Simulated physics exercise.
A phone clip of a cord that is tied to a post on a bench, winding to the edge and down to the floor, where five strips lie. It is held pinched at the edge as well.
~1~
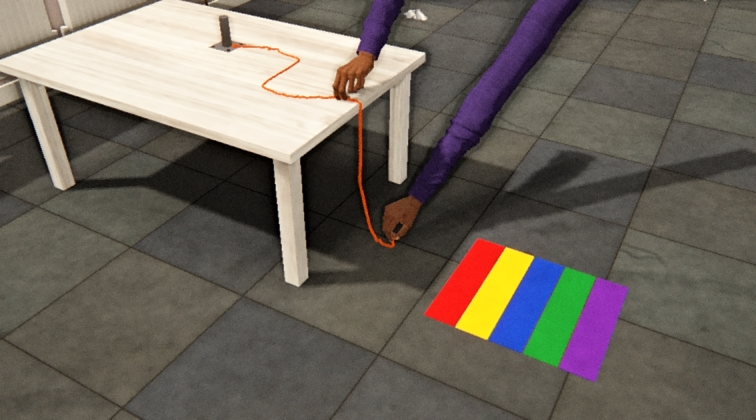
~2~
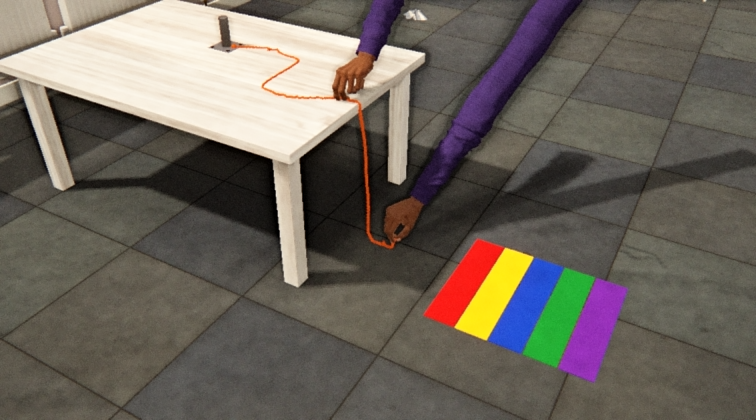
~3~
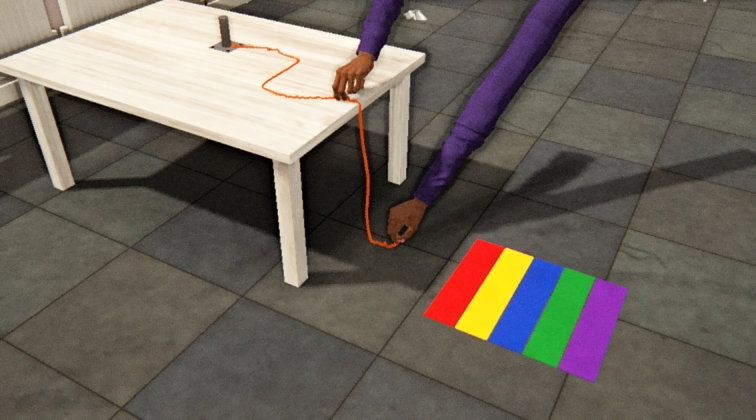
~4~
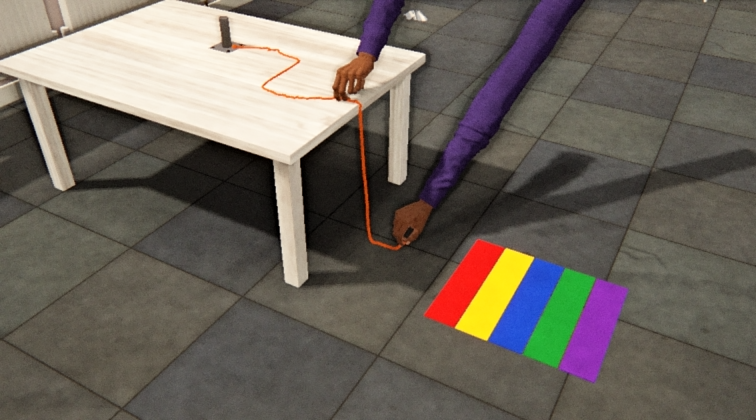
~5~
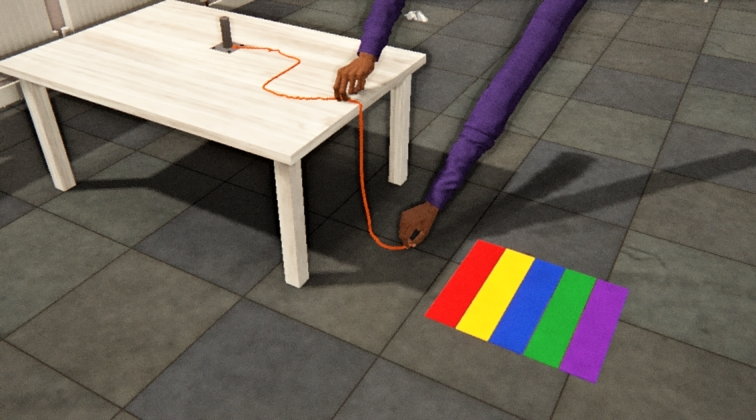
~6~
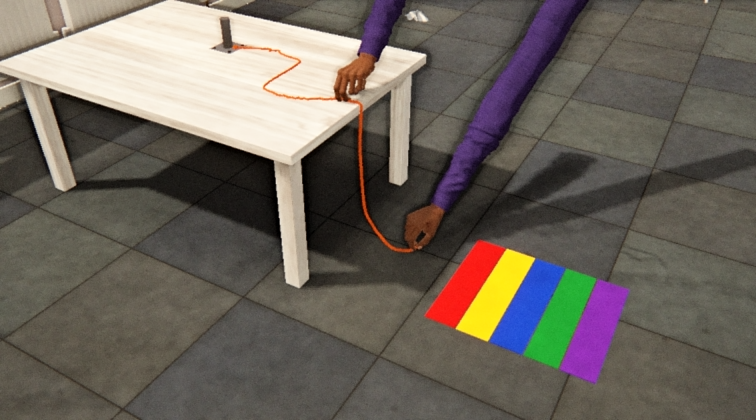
The clip opens on an orange cord running from a post on a pale wooden table, pinched at the edge by one hand and held near the tiled floor by another. The lower hand then moves slightly right, drawing the cord's end nearer the red strip of five coloured strips, while the upper hand stays still.
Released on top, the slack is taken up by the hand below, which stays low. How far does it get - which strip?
Purple.
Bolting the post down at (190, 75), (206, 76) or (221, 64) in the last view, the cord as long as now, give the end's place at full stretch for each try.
Pixels, try by try: About (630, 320), (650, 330), (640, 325).
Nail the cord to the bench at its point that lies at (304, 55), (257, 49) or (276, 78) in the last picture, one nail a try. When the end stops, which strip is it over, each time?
You'd see purple first, purple next, and blue last.
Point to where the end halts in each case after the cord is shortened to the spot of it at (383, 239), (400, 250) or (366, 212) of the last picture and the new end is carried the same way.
The three cuts give roughly (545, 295), (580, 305) and (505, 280) respectively.
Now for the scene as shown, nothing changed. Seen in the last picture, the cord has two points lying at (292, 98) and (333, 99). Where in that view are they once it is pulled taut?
I'd say about (385, 115) for one and about (420, 148) for the other.
Early on, end near (543, 292); over blue.
Midway, end near (583, 306); over green.
At the end of the slack, end near (607, 314); over purple. It gets as far as the purple strip.
